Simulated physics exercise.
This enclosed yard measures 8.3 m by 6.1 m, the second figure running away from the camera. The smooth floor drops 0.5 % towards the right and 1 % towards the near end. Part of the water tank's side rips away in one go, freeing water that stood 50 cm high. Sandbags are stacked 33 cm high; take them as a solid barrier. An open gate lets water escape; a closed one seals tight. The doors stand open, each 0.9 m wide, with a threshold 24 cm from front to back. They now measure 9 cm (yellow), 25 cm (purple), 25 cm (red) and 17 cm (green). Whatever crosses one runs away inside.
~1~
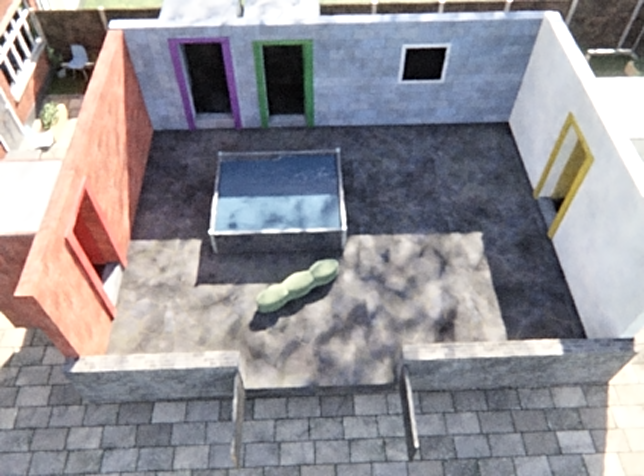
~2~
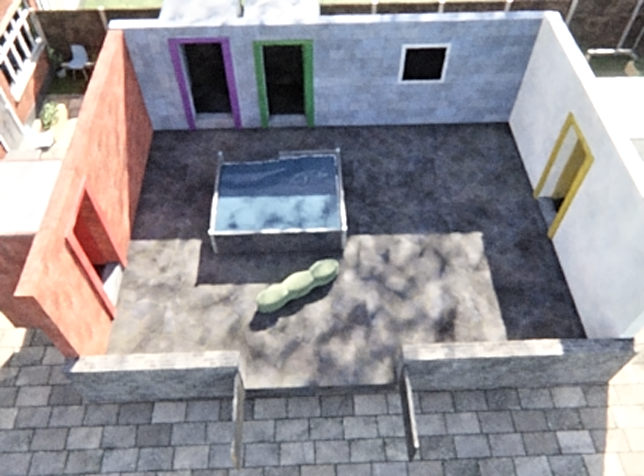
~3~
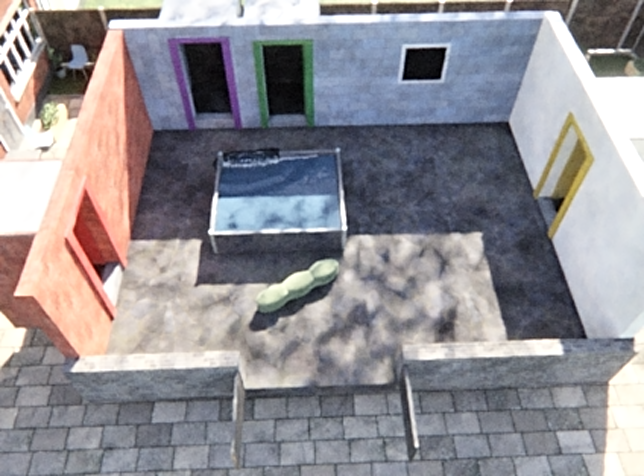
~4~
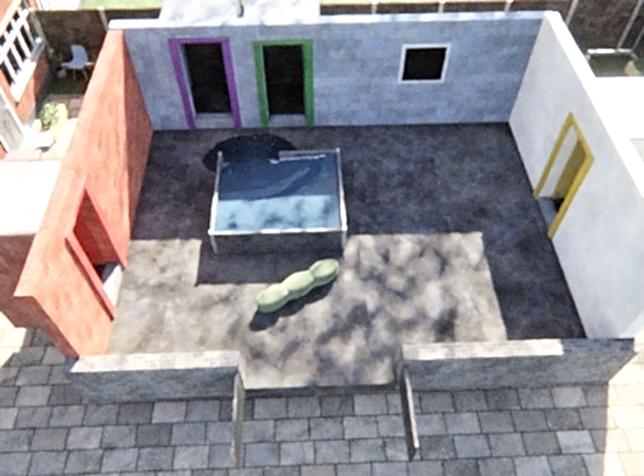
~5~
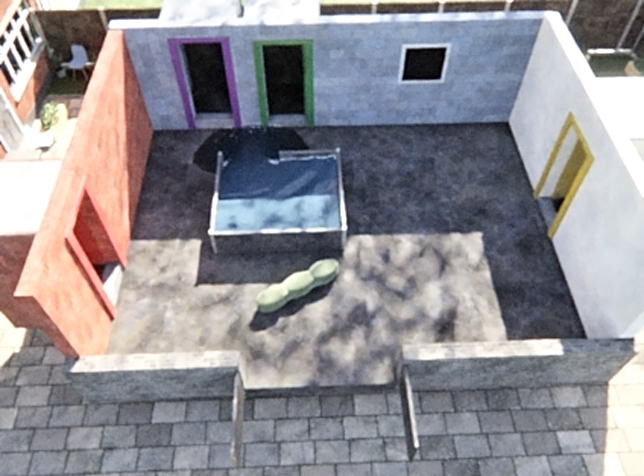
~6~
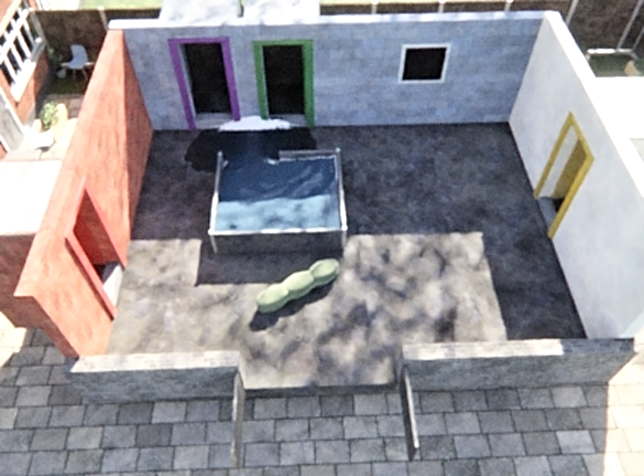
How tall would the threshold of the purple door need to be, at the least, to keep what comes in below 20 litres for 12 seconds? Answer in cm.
About 23 cm.
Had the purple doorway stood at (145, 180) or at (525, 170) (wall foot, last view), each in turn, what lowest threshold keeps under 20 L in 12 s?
Roughly 9.5 and 6.0 cm.
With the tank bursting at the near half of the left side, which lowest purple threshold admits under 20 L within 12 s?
Some 7.0 cm.
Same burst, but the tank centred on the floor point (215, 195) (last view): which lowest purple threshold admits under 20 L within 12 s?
Then roughly 29 cm.
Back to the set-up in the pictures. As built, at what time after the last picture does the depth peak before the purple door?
Around 1.4 s.
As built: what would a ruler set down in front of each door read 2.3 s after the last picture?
In cm: Yellow 0, purple 22, red 0, green 19.
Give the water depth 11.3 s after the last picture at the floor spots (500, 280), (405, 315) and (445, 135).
In that order: 5, 6 and 1 cm.
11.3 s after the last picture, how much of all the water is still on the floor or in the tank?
About 92 per cent.
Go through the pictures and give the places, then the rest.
The water tank at (279, 192) is whole and still, 50 cm deep; the purple door at (209, 93) is dry, in the first frame.
The gap is on the far side, the front 0.3 m out at a hidden place; the back of the water tank holds 50 cm, in the second frame.
The gap is on the far side, the front 0.7 m out at (260, 151); the back of the water tank holds 50 cm, in the third frame.
The gap is on the far side, the front 1.2 m out at (258, 137); the back of the water tank holds 50 cm, in the fourth frame.
The front is at (227, 129), 1.5 m from the gap on the far side; 2.6 m2 of floor is wet, 50 cm left at the back, in the fifth frame.
The front is at (271, 119), 1.6 m from the gap on the far side; 3.0 m2 of floor is wet, 50 cm left at the back; water is at the purple door at (209, 93), in the sixth frame.
Then, 0.7 s after the last picture water covers 10 % of the floor, deepest (33 cm) near (248, 132); 27 cm at the purple door, 0 litres in over its 25 cm threshold.
Then, 2.3 s after the last picture water covers 30 % of the floor, deepest (30 cm) near (161, 134); 22 cm at the purple door, 10 litres in over its 25 cm threshold.
Then, 11.3 s after the last picture water covers 90 % of the floor, deepest (10 cm) near (565, 363); 6 cm at the purple door, 11 litres in over its 25 cm threshold.
At the purple door as built, the water peaked near 30 cm, 1.3 s after the last picture.
Run again over the same 12 s with other heights there, 42 litres in over 20 cm, 7 litres over 26.5 cm. The limit of 20 litres is kept from about 23 cm up.
